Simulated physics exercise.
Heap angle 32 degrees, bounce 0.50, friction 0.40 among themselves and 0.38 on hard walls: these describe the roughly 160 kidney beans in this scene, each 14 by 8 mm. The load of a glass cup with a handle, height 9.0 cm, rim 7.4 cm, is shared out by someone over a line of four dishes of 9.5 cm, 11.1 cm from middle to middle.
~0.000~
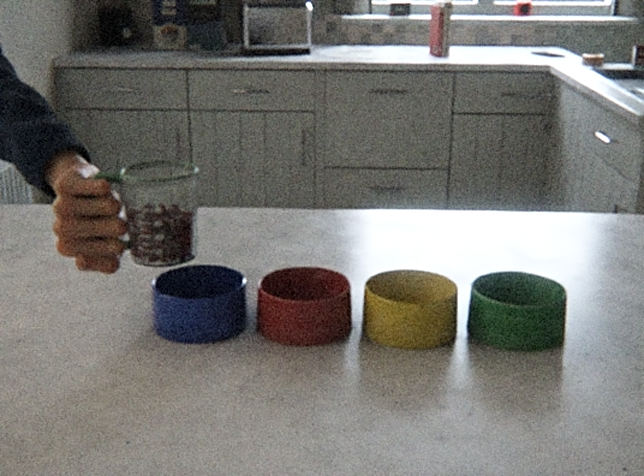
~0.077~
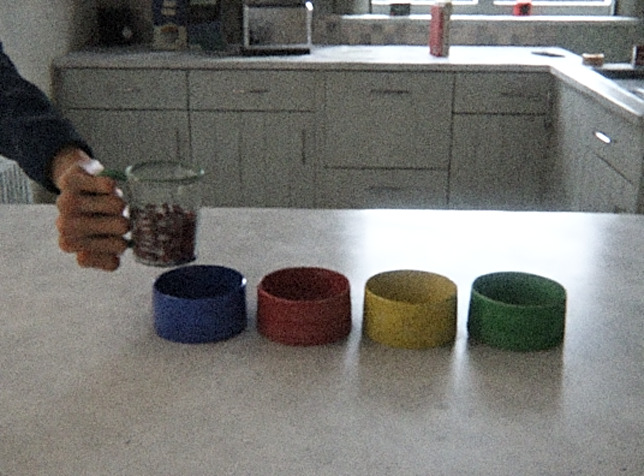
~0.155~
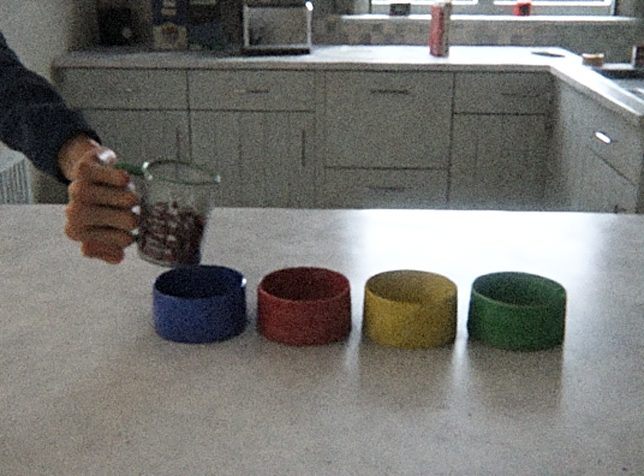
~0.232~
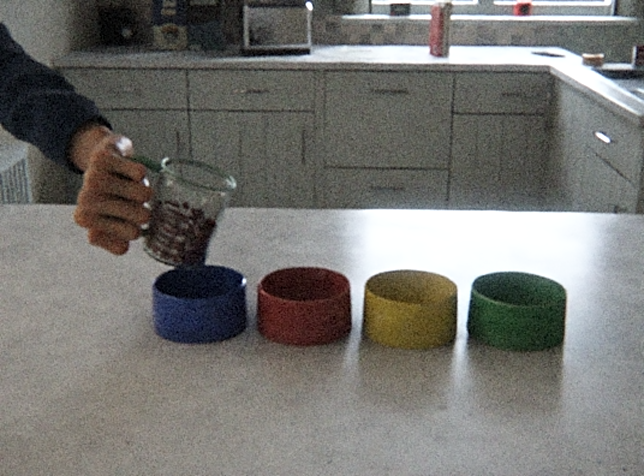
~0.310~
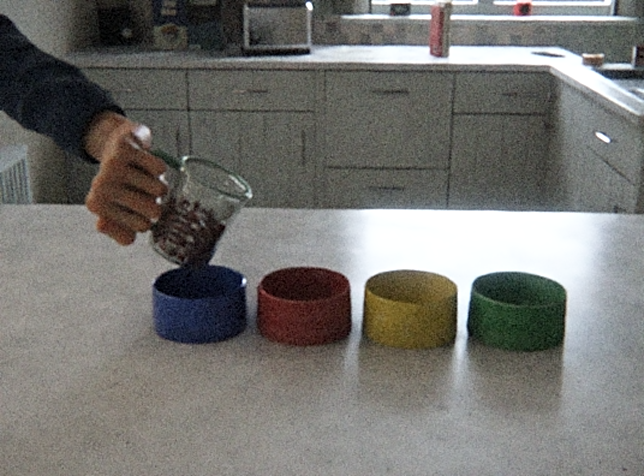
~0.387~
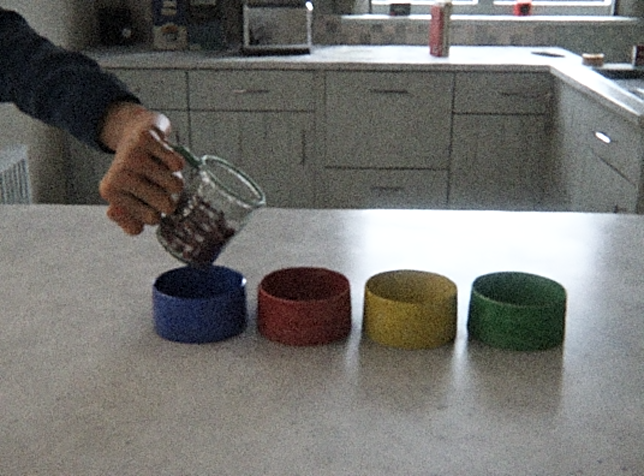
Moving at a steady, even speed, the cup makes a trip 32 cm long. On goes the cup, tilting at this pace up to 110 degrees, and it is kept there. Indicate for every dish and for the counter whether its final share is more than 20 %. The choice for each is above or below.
Outcome: Red dish: Ends up with a fifth or less. Blue dish: Ends up with a fifth or less. Green dish: Ends up with a fifth or less. Yellow dish: Ends up with more than a fifth. Counter: Ends up with a fifth or less.
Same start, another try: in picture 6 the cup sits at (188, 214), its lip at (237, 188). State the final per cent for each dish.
Final shares - red 10 %, blue 0 %, green 0 %, yellow 70 %.
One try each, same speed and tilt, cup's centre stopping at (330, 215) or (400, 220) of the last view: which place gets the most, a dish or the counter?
Try 1 - yellow; try 2 - yellow.
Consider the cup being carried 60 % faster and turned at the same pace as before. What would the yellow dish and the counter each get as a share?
Result - yellow dish: 10; counter: 10.
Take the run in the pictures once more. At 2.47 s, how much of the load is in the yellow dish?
85 % so far.
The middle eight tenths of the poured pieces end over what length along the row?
That stretch measures near 7 centimetres.
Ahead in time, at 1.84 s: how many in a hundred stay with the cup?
Around 0 per cent of the load.
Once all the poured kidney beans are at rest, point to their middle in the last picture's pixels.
At about (422, 314).
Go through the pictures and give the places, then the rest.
In the first frame, cup at (162, 214), tilt 0 degrees, lip at (195, 172), moved 0.0 cm; middle of the pieces at (166, 236); blue dish at (199, 282); red dish at (304, 284); yellow dish at (411, 286); green dish at (519, 288).
In the second frame, cup at (165, 214), tilt 3 degrees, lip at (201, 173), moved 0.4 cm; middle of the pieces at (168, 236).
In the third frame, cup at (175, 214), tilt 11 degrees, lip at (217, 179), moved 1.4 cm; middle of the pieces at (174, 236).
In the fourth frame, cup at (186, 214), tilt 19 degrees, lip at (234, 186), moved 2.5 cm; middle of the pieces at (182, 235).
In the fifth frame, cup at (197, 214), tilt 28 degrees, lip at (249, 194), moved 3.7 cm; middle of the pieces at (189, 234).
In the sixth frame, cup at (208, 215), tilt 36 degrees, lip at (263, 202), moved 4.8 cm; middle of the pieces at (197, 233); blue dish at (199, 282); red dish at (304, 284); yellow dish at (411, 286); green dish at (519, 288). The cup turns about 110 degrees a second and travels 15 cm a second.
After 1.26 s, tilt 110 degrees; cup holds 60 %, yellow 35 %.
After 1.84 s, tilt 110 degrees; cup holds 0 %, yellow 85 %.
After 2.47 s, tilt 110 degrees; cup holds 0 %, yellow 85 %.
In the end, at 2.8 s, red 0 %, blue 0 %, green 5 %, yellow 85 %, counter 10 %.
